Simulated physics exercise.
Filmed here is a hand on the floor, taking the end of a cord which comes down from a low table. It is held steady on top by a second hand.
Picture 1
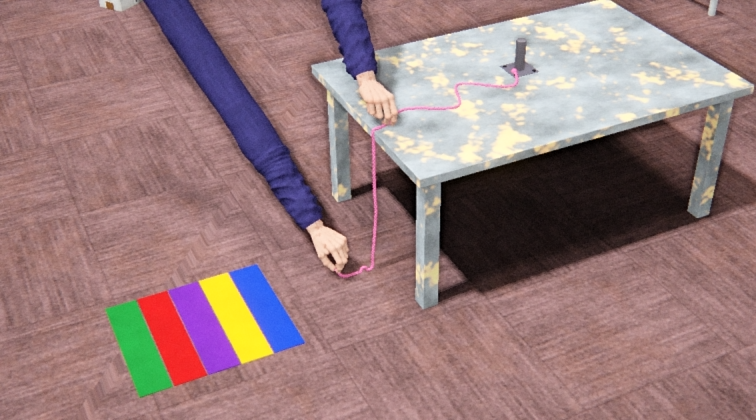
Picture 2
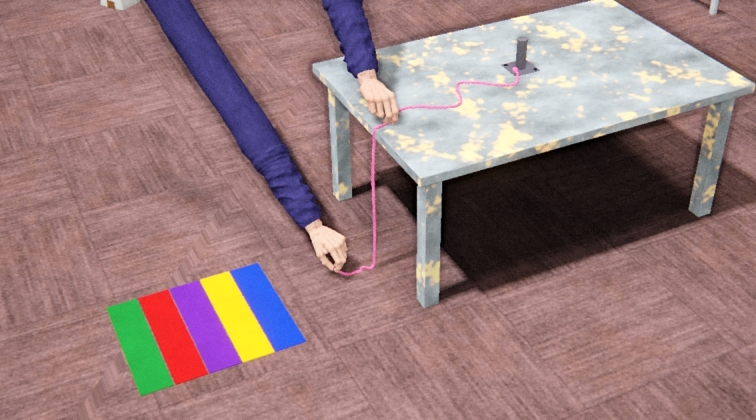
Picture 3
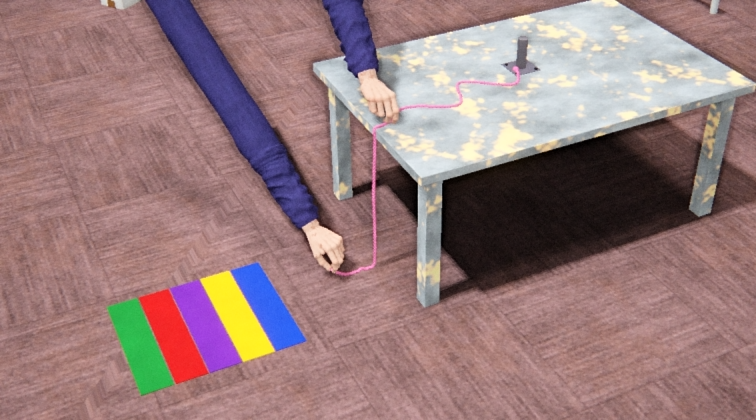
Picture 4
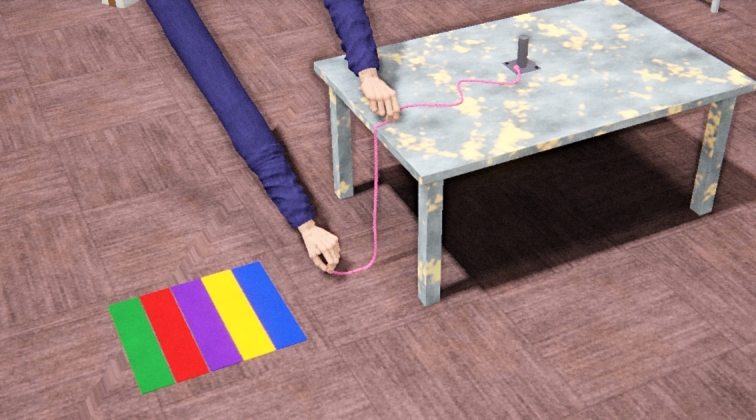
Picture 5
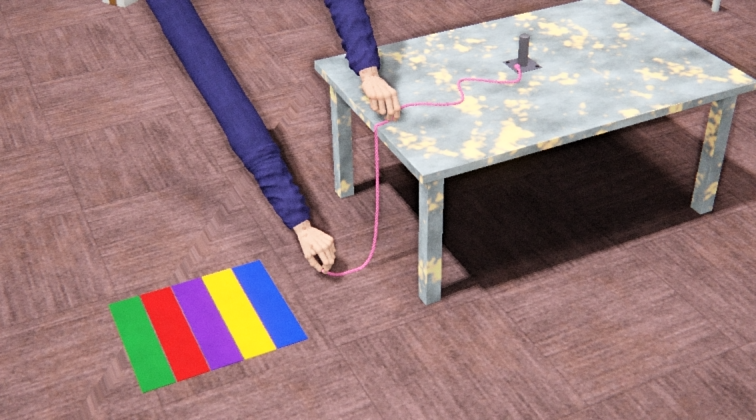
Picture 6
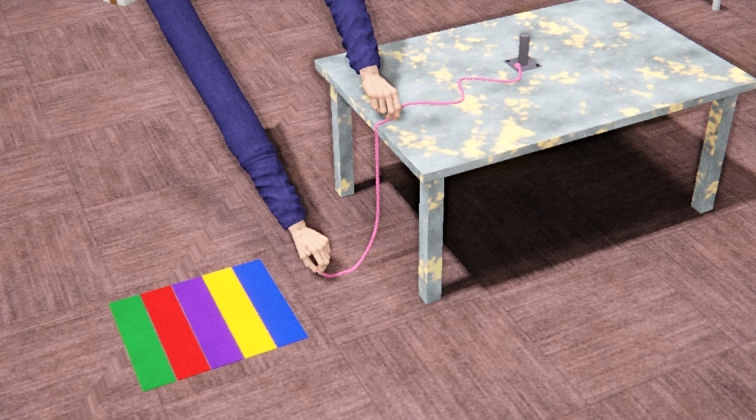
On a brown floor beside a low table, a hand draws a pink cord's end slightly left near a colourful striped mat.
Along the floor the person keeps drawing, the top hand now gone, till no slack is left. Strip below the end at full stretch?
Red.
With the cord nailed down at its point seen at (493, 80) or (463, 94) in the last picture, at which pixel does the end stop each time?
About (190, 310) and (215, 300).
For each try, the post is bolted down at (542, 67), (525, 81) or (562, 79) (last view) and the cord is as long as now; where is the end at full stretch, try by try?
First (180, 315), then (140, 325), and last (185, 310).
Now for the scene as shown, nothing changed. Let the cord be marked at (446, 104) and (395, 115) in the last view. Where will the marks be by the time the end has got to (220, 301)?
Roughly (401, 111) for the first and (366, 151) for the second.
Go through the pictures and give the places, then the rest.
The first picture shows end (336, 270); blue (281, 332); yellow (249, 343); purple (217, 353); red (183, 364); green (149, 375).
The second picture shows end (335, 269); cord through (516, 84) (457, 89) (423, 107) (374, 134) (373, 197) (374, 254).
The third picture shows end (332, 269).
The fourth picture shows end (328, 270); cord through (517, 82) (458, 87) (424, 105) (376, 133) (376, 195) (375, 253).
The fifth picture shows end (323, 270).
The sixth picture shows end (318, 271); cord through (518, 80) (460, 85) (425, 103) (377, 130) (378, 192) (367, 252).
Soon after, end near (220, 301); over yellow.
Then, end near (185, 311); over red.
At full stretch, end near (165, 318); over red. The end stops over the red strip.
